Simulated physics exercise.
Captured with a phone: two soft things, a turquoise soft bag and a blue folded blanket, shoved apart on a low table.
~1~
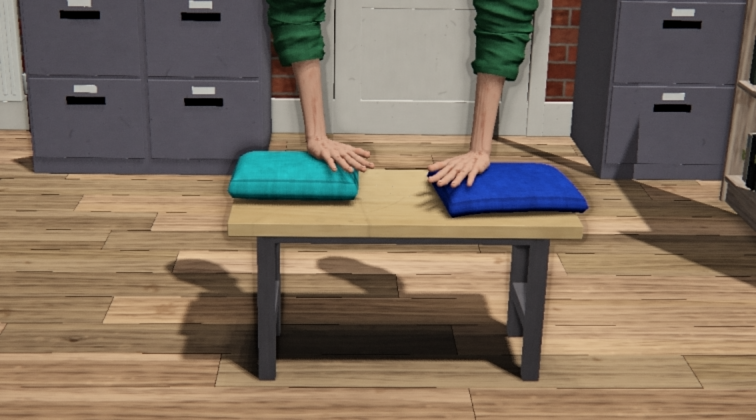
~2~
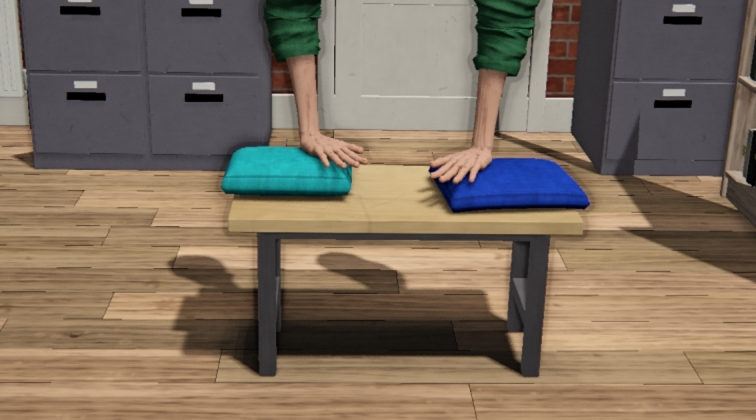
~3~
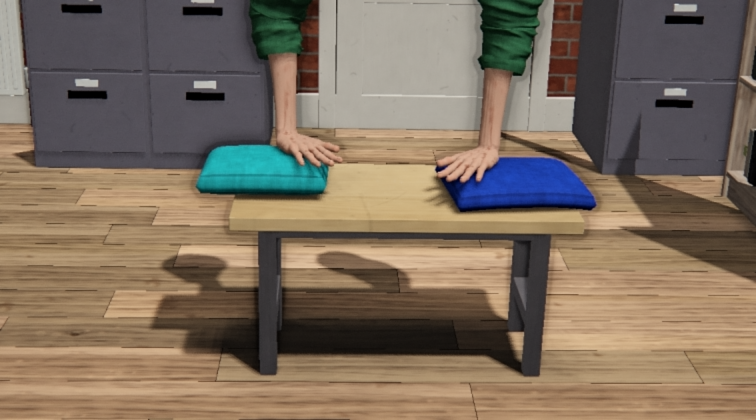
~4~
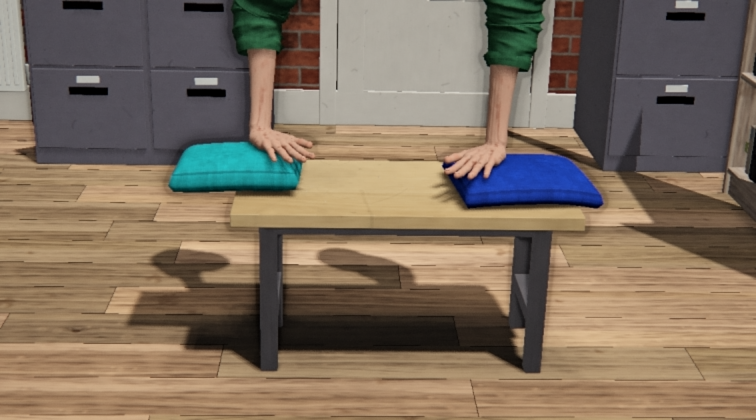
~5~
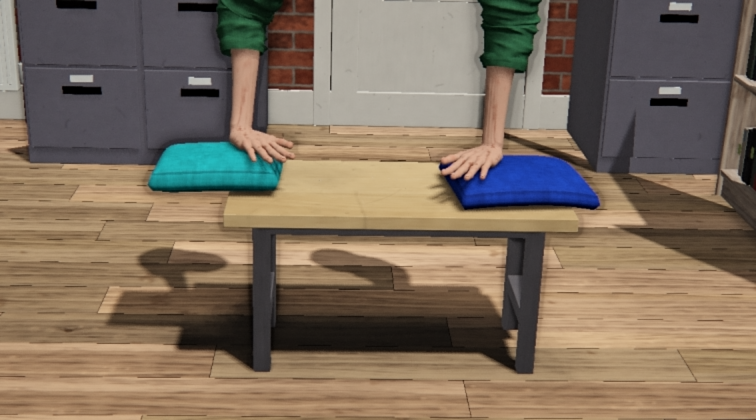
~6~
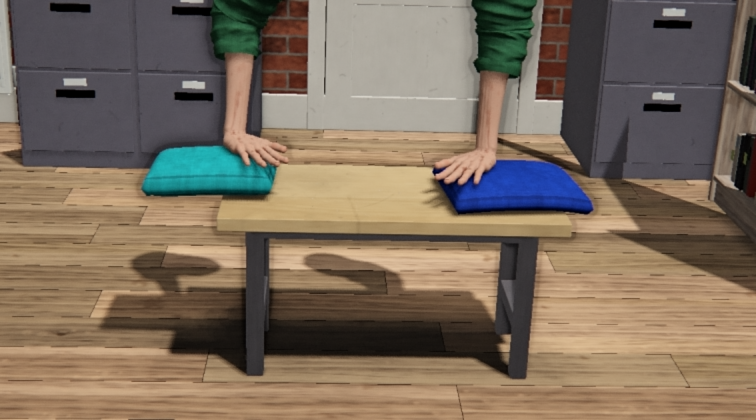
Two hands pushed a turquoise cushion-like bag and a blue folded blanket apart on a low table, the turquoise one sliding left until much of it stuck out past the edge while the blue barely shifted.
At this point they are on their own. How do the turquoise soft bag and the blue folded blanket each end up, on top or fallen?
Finish: The turquoise soft bag fallen, the blue folded blanket on top.
Then, 0.26 s past the final frame, soft bag tipping outwards near (204, 191); folded blanket unmoved.
Then, 0.50 s past the final frame, soft bag on the floor near (184, 309); folded blanket unmoved.
Then, 0.74 s past the final frame, soft bag on the floor near (118, 313); folded blanket unmoved.
When it is over, soft bag on the floor near (111, 331); folded blanket unmoved. The turquoise soft bag goes down and the blue folded blanket stays up there.
